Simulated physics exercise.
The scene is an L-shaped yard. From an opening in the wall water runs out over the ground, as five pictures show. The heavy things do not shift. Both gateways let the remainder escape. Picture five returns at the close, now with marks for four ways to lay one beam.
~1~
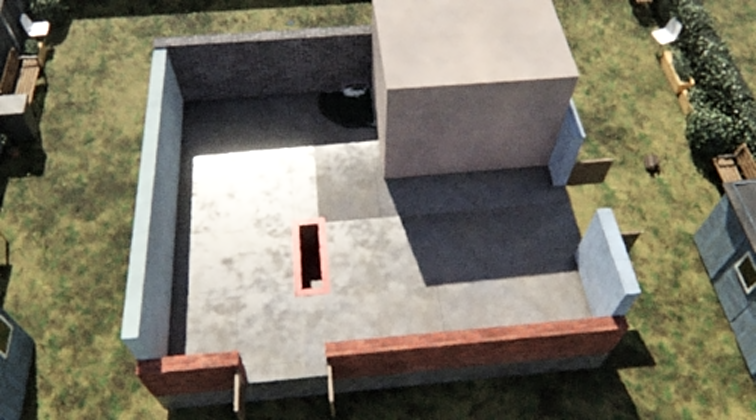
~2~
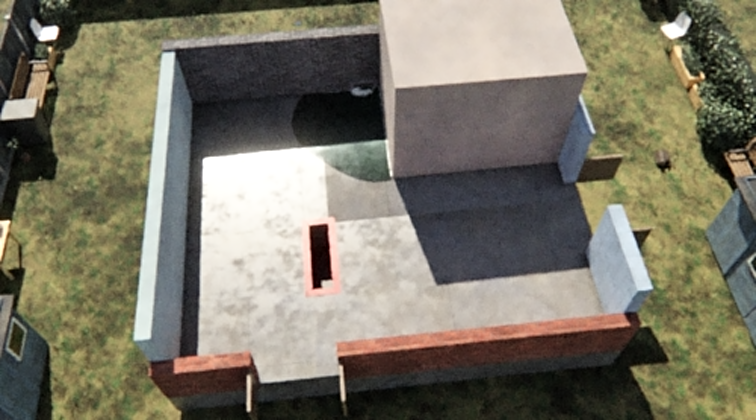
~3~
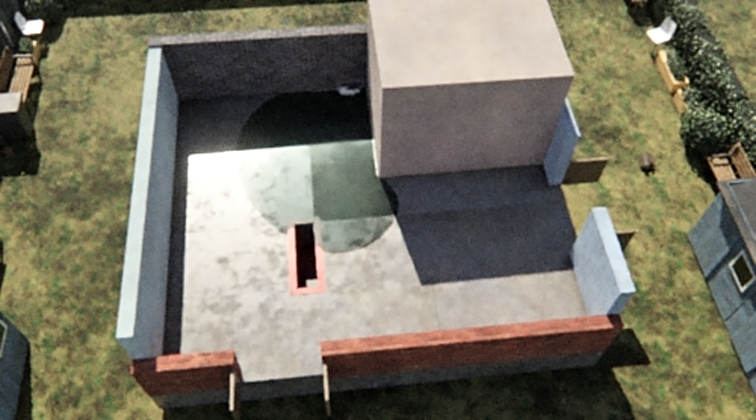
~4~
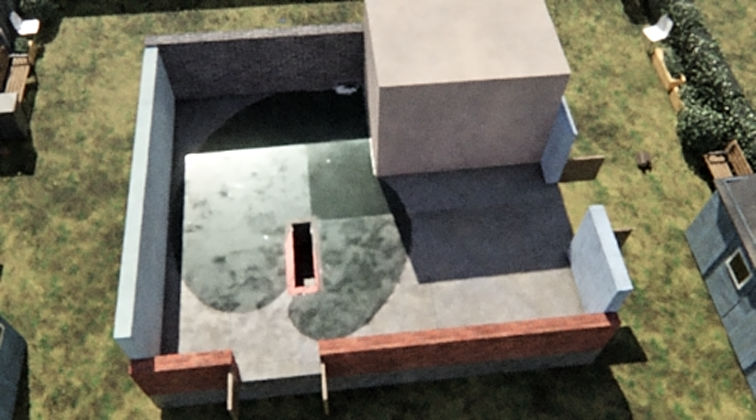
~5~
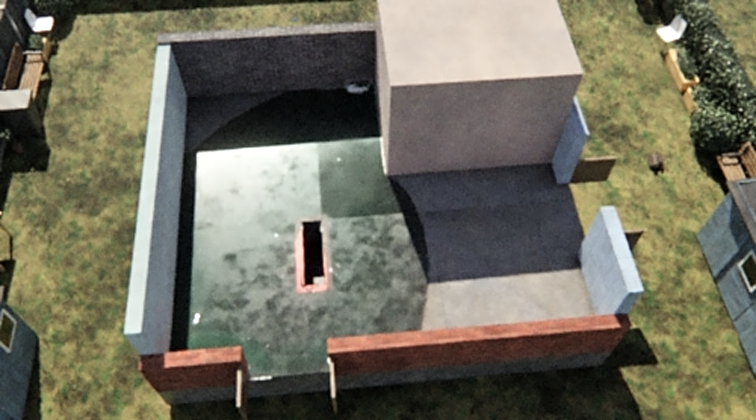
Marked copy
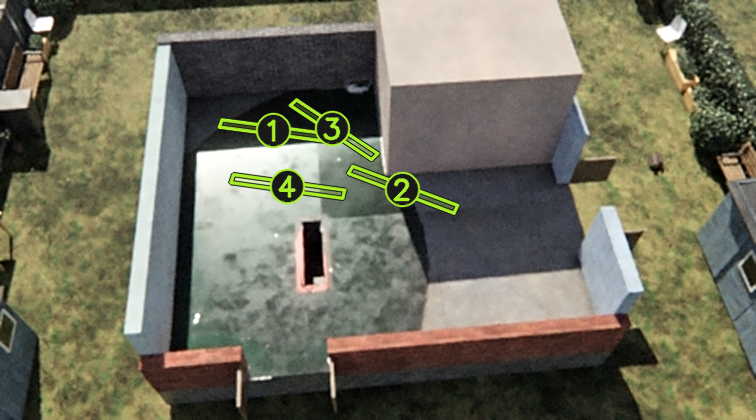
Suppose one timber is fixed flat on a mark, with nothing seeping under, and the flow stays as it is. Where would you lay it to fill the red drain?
It is 1.
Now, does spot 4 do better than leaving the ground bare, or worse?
Worse.
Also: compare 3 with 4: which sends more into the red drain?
3.
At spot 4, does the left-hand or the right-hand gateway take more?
The left gate.
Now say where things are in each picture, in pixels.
Outfall at (356, 85); red drain at (310, 256); open gate at (287, 366); open gate at (564, 220); 3 % of the ground under water, visible out to (331, 115); red drain still dry, in the first picture.
In the second picture, 10 % of the ground under water, visible out to (387, 174); red drain still dry.
In the third picture, 25 % of the ground under water, visible out to (338, 246); red drain taking water.
In the fourth picture, 46 % of the ground under water, visible out to (211, 303); red drain taking water.
In the fifth picture, 61 % of the ground under water, visible out to (172, 326); red drain taking water.
In lime, 1 from (220, 123) to (326, 137); 2 from (350, 169) to (455, 209); 3 from (293, 102) to (374, 156); 4 from (232, 178) to (343, 194).
For spot 1, about 33 % of the stream goes into the red drain, about 67 % out by the gates.
For spot 2, about 18 % of the stream goes into the red drain, about 81 % out by the gates.
For spot 3, about 23 % of the stream goes into the red drain, about 76 % out by the gates.
For spot 4, about 14 % of the stream goes into the red drain, about 85 % out by the gates.
